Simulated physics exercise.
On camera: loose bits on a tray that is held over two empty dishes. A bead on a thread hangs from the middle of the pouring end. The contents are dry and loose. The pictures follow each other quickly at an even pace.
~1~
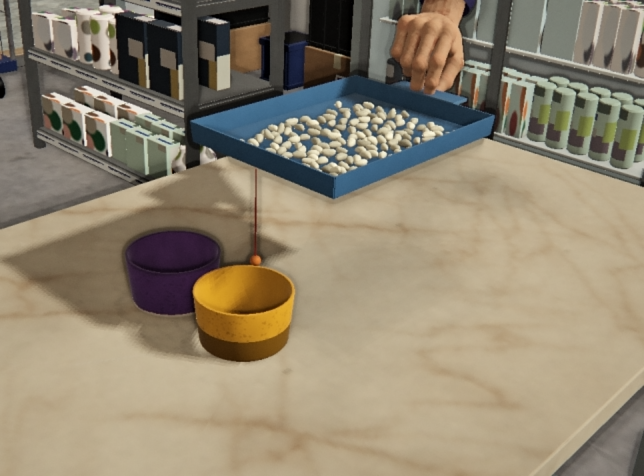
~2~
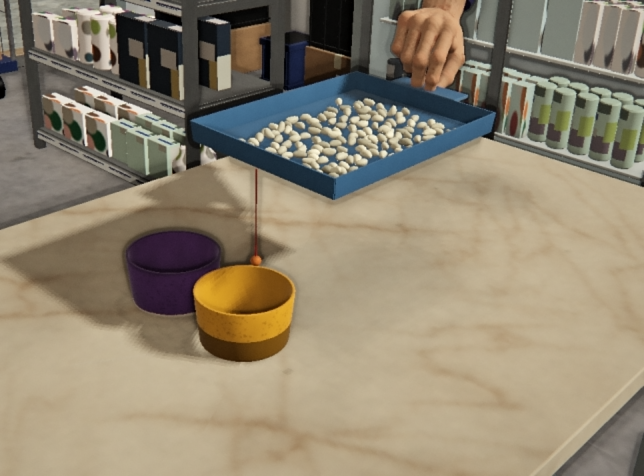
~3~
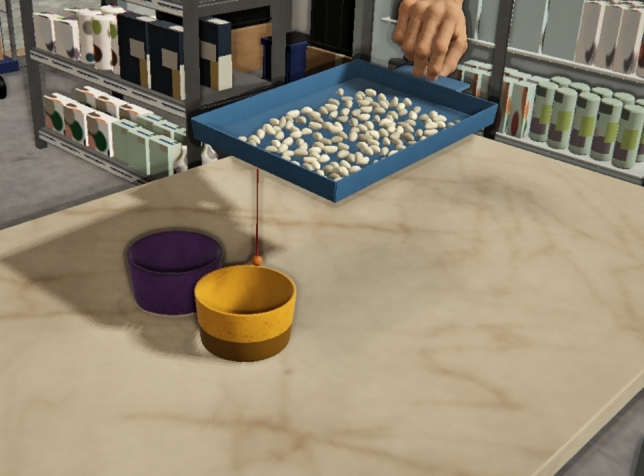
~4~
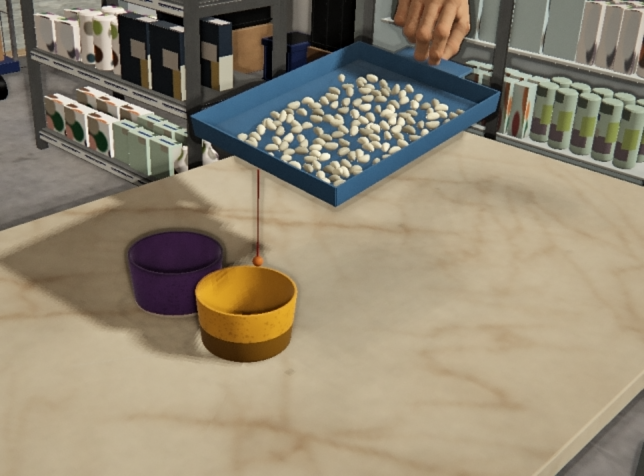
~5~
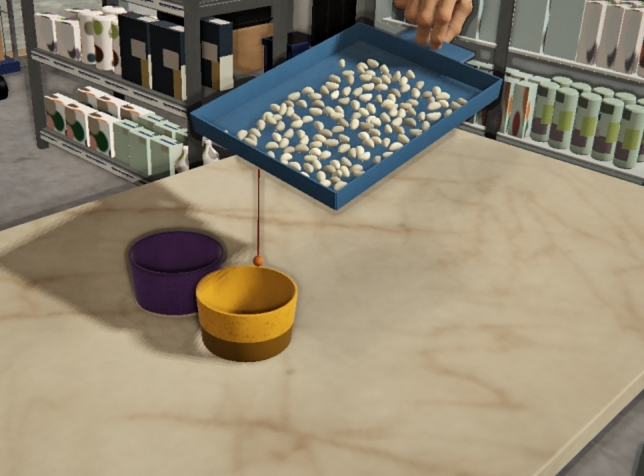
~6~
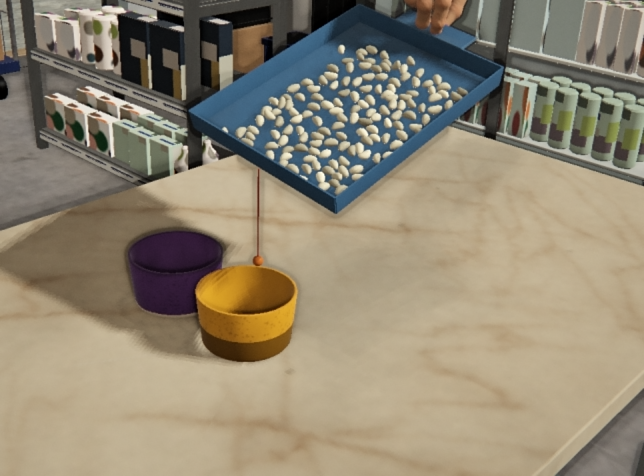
A hand gradually tilting a blue tray of white beans toward its near edge above a purple bowl and a yellow bowl.
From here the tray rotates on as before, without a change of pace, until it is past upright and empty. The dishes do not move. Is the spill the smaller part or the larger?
Caught overall: Under half.
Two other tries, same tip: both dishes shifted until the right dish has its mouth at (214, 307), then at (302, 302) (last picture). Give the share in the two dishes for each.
Roughly 10 per cent, and 70 per cent.
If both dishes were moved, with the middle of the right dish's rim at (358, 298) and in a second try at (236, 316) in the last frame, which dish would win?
In turn: The right one; the right-hand dish.
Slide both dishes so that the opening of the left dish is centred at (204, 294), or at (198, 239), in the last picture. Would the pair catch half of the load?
One: Less than half. Two: Not half.
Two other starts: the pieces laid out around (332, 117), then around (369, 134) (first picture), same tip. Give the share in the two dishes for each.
Near 30 % and 10 %.
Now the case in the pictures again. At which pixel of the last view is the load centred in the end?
Near (302, 366).
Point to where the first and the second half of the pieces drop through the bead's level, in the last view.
At about (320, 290), then at (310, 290).
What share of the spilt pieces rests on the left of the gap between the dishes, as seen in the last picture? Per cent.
About 0 per cent.
Shortly afterwards, tray tipped steeply; the whole lot on the tray.
Next, tray tipped right over; all but a few on the tray; a little outside both; only a few in the air.
Some moments later, tray tipped past a quarter turn; near a quarter in the right dish; the bulk outside both.
In the end, tray tipped past a quarter turn; near a quarter in the right dish; none at all in the left dish; the bulk outside both.
